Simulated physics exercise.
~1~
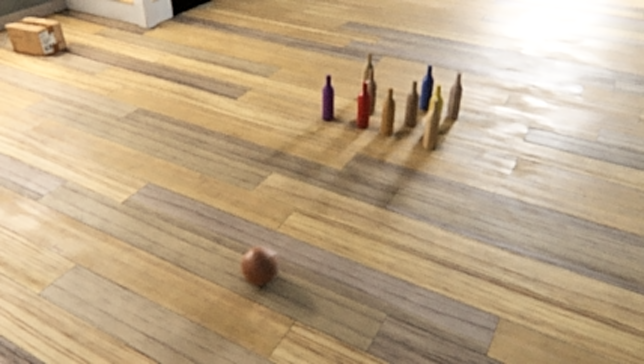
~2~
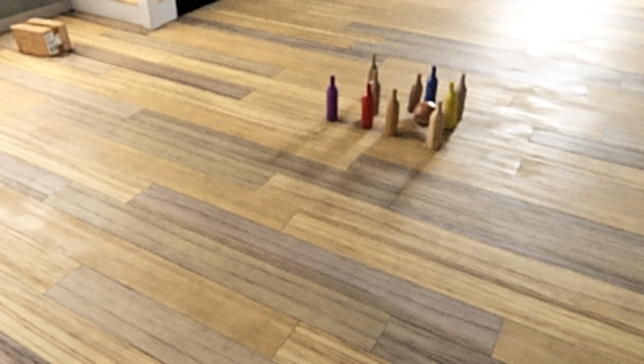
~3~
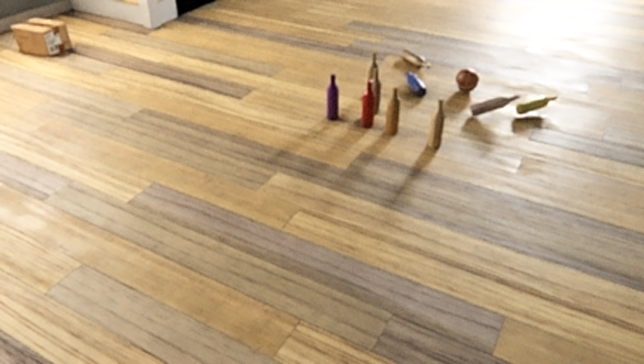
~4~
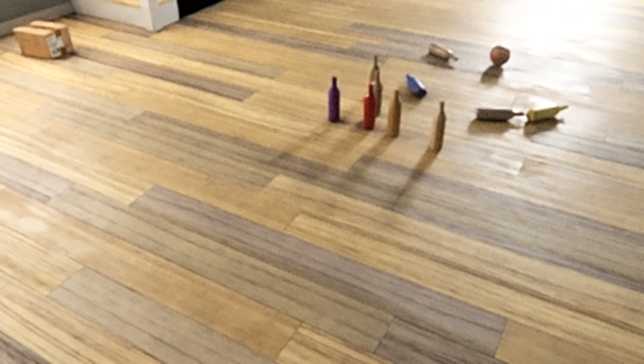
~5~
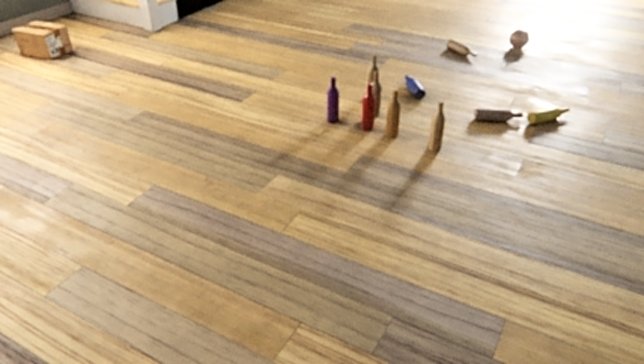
A ball rolls into the skittles, knocks four over including yellow and blue, and rolls away.
